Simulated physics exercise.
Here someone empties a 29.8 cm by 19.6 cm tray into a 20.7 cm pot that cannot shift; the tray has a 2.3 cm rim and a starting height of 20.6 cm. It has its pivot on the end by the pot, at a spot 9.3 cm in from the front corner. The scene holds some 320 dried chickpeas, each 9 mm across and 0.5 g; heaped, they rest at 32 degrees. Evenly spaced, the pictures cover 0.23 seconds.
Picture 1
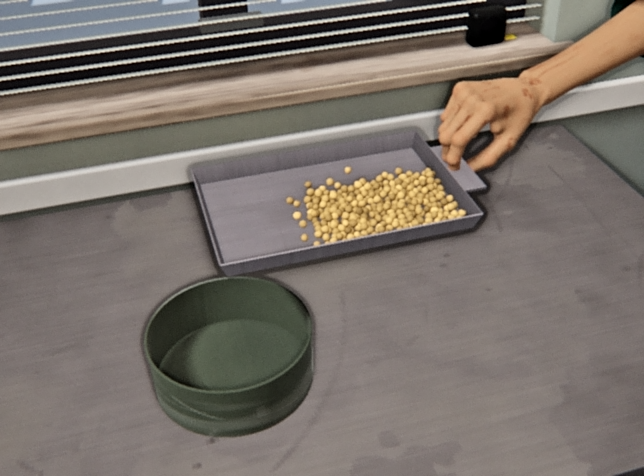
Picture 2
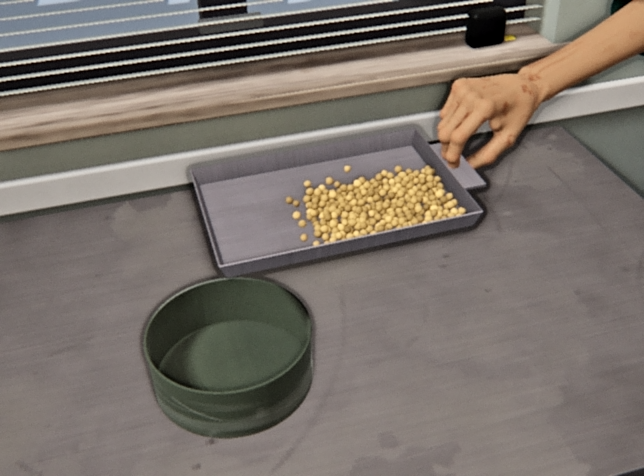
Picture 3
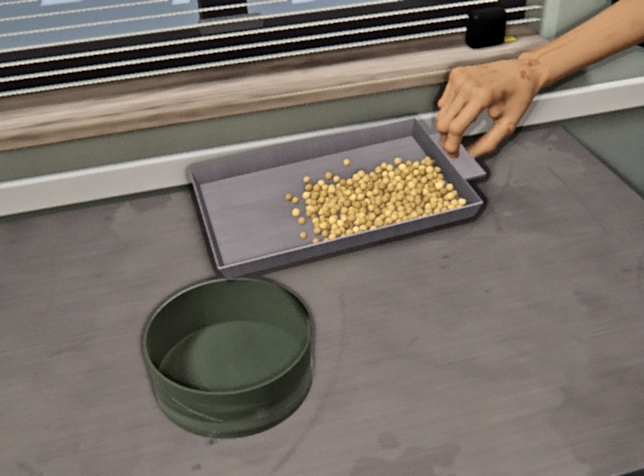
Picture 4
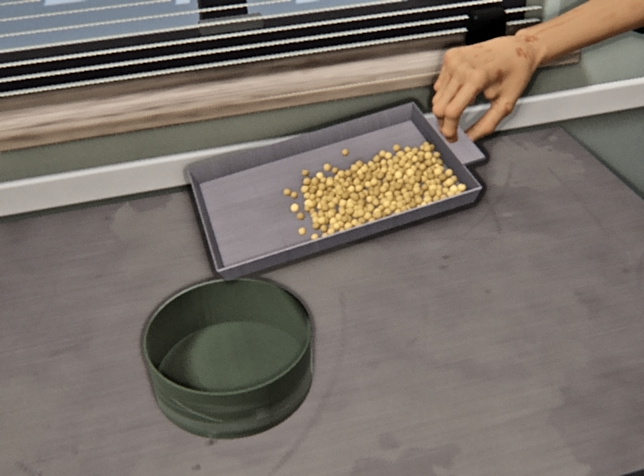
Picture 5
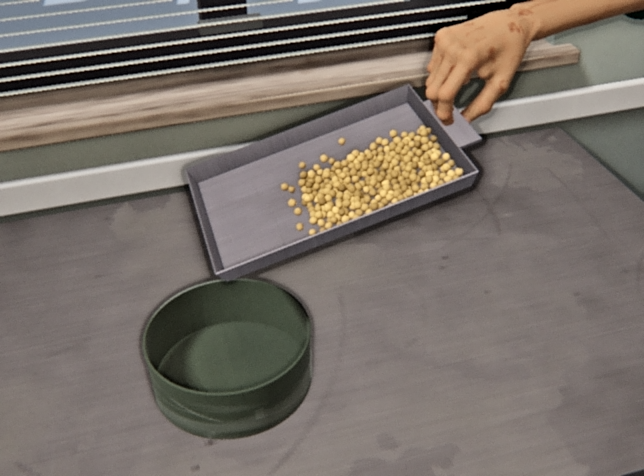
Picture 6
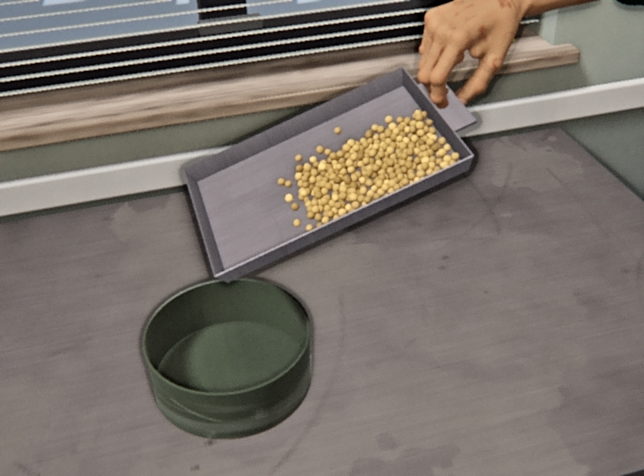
A hand gripped the right end of a gray tray of dried chickpeas and steadily raised it, tilting the tray toward the left, while the chickpeas stayed bunched and a green pot sat empty in front.
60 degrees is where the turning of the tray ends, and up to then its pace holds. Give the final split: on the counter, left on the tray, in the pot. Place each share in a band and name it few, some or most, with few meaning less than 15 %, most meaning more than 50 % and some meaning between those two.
In the end: Counter some, tray some, pot some.
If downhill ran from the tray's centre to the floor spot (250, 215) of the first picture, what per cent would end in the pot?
Near 15 percent, give or take.
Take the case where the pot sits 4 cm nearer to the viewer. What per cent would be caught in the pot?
Estimated share: Around 30 in a hundred.
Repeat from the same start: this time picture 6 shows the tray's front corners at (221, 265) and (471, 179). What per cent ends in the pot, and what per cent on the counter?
Pot 25; counter 5.
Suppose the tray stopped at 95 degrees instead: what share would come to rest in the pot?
60 per cent.
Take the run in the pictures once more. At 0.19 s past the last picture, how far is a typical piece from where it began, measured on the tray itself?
I'd say close to 2 centimetres.
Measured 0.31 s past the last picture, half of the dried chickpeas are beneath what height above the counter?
Around 30 cm up.
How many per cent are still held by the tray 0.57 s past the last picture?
Close to 50 in a hundred.
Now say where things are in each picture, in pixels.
In the first picture, tray tilt 0 degrees, front corners at (226, 260) and (474, 211); middle of the pieces at (381, 206); pot at (229, 330).
In the second picture, tray tilt 1 degrees, front corners at (225, 261) and (474, 209); middle of the pieces at (381, 205).
In the third picture, tray tilt 4 degrees, front corners at (224, 263) and (474, 200), lowest corner left front; middle of the pieces at (380, 199).
In the fourth picture, tray tilt 9 degrees, front corners at (223, 265) and (473, 186), lowest corner left front; middle of the pieces at (379, 189).
In the fifth picture, tray tilt 14 degrees, front corners at (221, 267) and (469, 170), lowest corner left front; middle of the pieces at (376, 178).
In the sixth picture, tray tilt 19 degrees, front corners at (220, 269) and (464, 155), lowest corner left front; middle of the pieces at (372, 167); pot at (227, 331).
Then, 0.19 s after the last picture, tilt 41 degrees; the tray holds 100 %, the pot 0 %.
Then, 0.31 s after the last picture, tilt 55 degrees; the tray holds 100 %, the pot 0 %.
Then, 0.57 s after the last picture, tilt 60 degrees; the tray holds 50 %, the pot 10 %.
In the end, counter 30 %, tray 40 %, pot 30 %.
